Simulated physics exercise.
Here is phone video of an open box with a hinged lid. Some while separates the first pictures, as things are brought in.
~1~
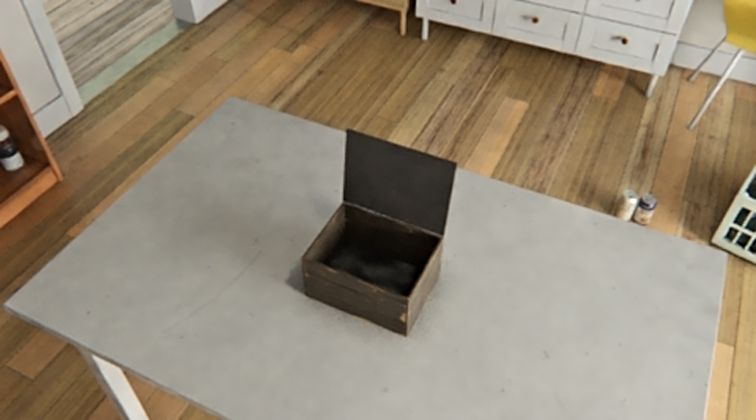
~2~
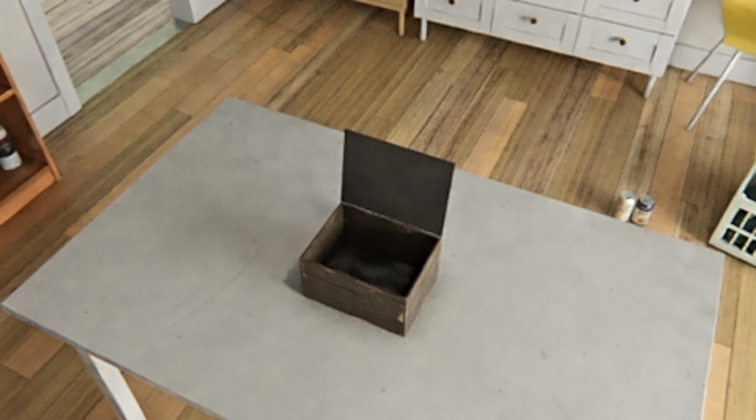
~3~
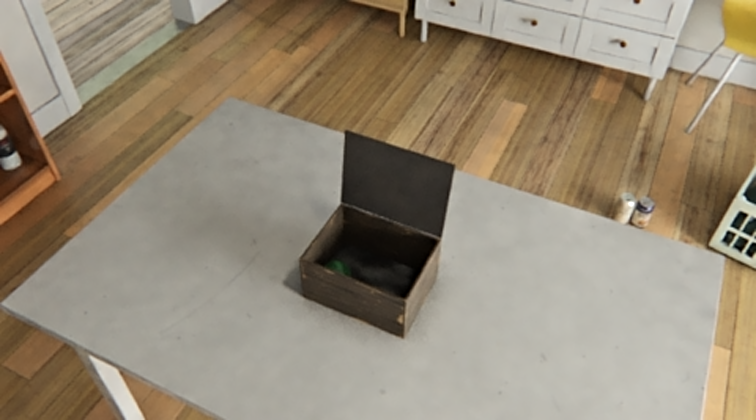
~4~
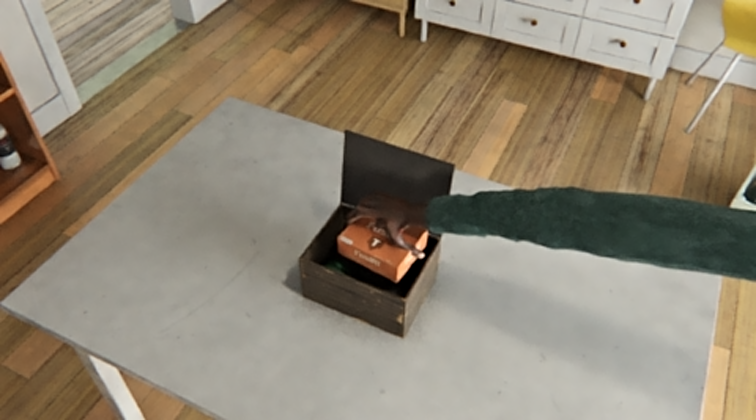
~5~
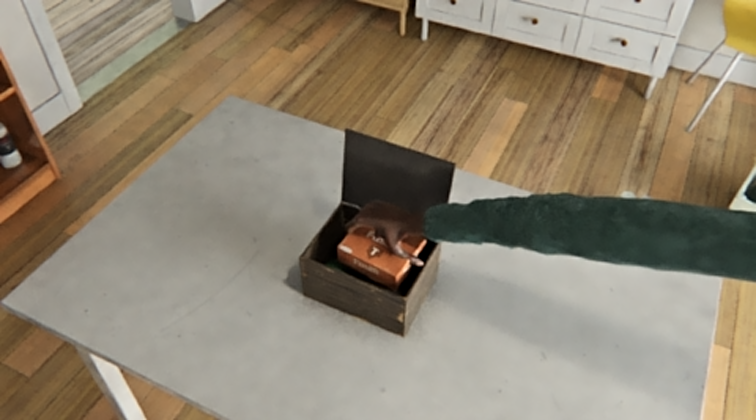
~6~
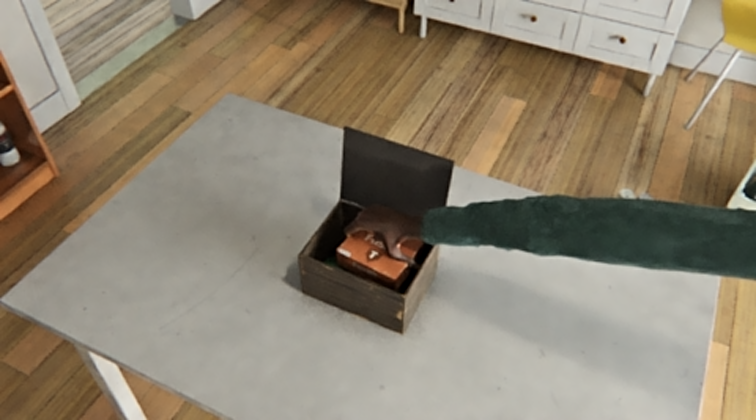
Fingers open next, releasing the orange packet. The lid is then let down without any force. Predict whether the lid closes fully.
The lid is going to finish down.
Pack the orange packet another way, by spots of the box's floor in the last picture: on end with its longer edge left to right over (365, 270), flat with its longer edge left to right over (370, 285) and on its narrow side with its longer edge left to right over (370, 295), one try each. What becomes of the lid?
Try one: Not closed. Try two: Closed. Try three: Not closed.
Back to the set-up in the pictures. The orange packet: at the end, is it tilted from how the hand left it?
As it turns out, the orange packet keeps its original angle.
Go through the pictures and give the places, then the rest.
The last thing is not in view yet, in the first picture.
The last thing is not in view yet, in the second picture.
The last thing is not in view yet, in the third picture.
On its way; orange packet (383, 242), in the fourth picture.
On its way; orange packet (381, 250), in the fifth picture.
In place under the hand; orange packet (380, 253), in the sixth picture.
Then, 1.10 s on from there, lid starting down; orange packet shifted a little near (380, 285); green ball shifted a little.
Then, 1.90 s on from there, lid 38° above the rim; orange packet shifted a little near (380, 285); green ball shifted a little.
In the end, lid shut; moved from the start, orange packet; green ball unmoved. At the end, from the last picture's camera, orange packet near (380, 285).
